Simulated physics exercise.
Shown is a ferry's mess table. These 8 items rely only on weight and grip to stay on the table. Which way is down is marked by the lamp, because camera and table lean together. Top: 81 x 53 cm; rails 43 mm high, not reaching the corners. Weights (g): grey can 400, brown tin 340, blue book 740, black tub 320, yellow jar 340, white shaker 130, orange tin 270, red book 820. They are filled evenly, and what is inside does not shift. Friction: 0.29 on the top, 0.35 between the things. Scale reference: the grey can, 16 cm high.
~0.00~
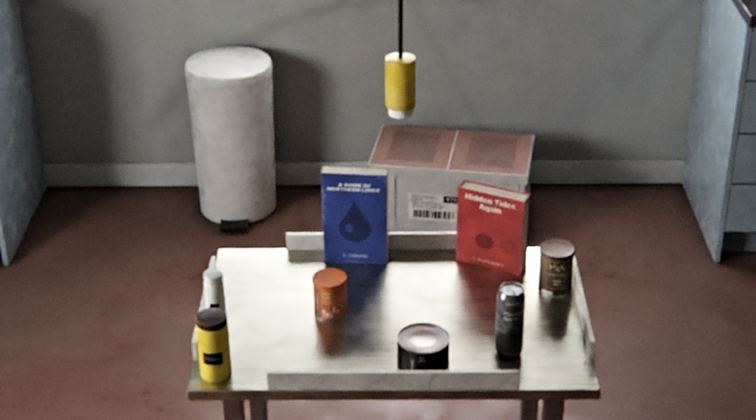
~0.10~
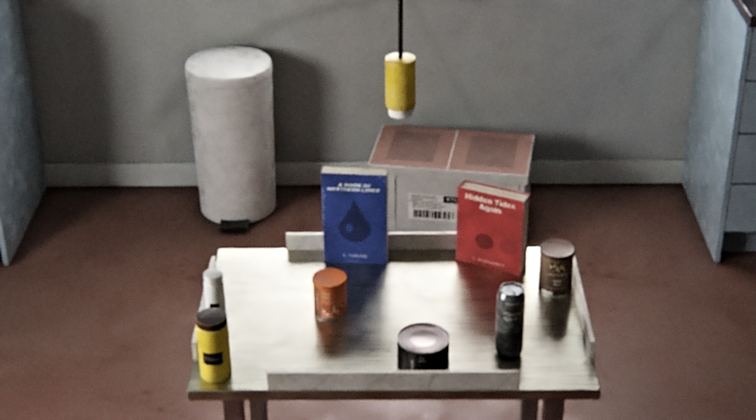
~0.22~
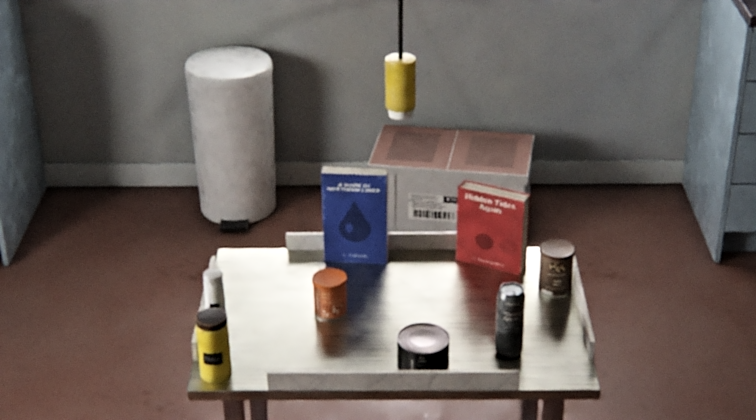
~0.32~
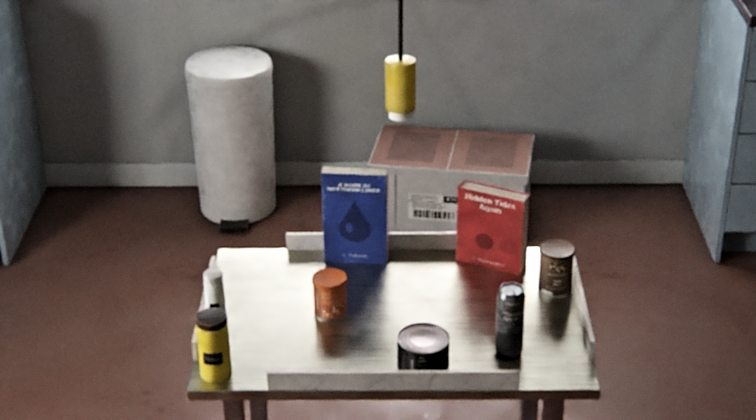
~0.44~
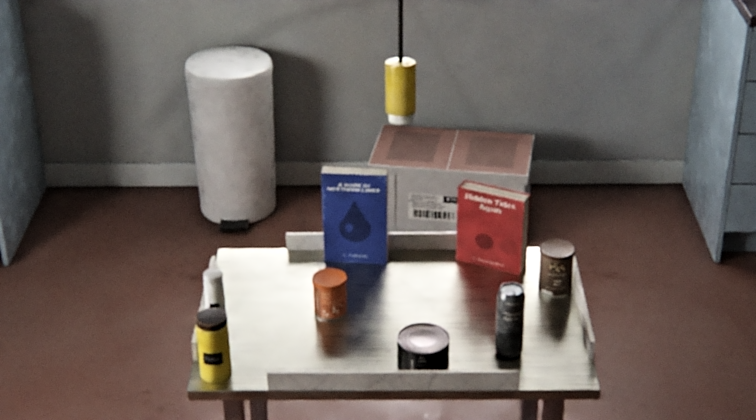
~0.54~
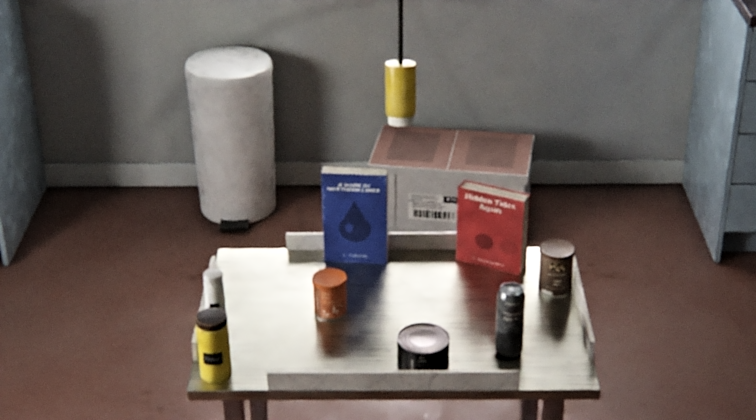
A pale metal-topped table with low rails stands in a grey-walled room with a reddish floor, seen from the front and slightly above. A blue book and a red book stand at the back, an orange tin, black tub, grey can and brown tin sit before and beside them, and a yellow jar and white shaker stand left, beneath a hanging yellow lamp. Nothing visibly moves, and the view stays steady.
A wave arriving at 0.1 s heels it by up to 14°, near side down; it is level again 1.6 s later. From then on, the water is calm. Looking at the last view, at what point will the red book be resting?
Resting point of the red book: (469, 287).
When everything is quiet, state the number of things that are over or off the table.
Altogether, 2.
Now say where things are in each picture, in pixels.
Boat level; red book (492, 228); grey can (510, 321), in the first frame.
Boat level; blue book (356, 216); black tub (423, 351), in the second frame.
Heel 1°, near side down; yellow jar (214, 345); white shaker (215, 298), in the third frame.
Heel 2°, near side down; orange tin (330, 294); grey can (510, 321), in the fourth frame.
Heel 5°, near side down; brown tin (556, 269); blue book (356, 216), in the fifth frame.
Heel 8°, near side down; red book (492, 228); black tub (423, 351), in the sixth frame.
After 0.94 s, heel 14°, near side down; blue book 29° off its base.
After 1.14 s, heel 11°, near side down; red book 11° off its base near (489, 231); blue book 69° off its base; orange tin moved 3 cm.
After 1.24 s, heel 9°, near side down; red book 25° off its base near (485, 236); blue book 62° off its base; orange tin moved 6 cm.
After 1.44 s, heel 3°, near side down; red book on its side near (470, 285); blue book 62° off its base; orange tin moved 7 cm.
In the end (2.2 s), toppled on the table, blue book and red book; not toppled but over 5 cm from the start, orange tin; the other 5 under 5 cm from the start. In the last view, red book near (469, 287).
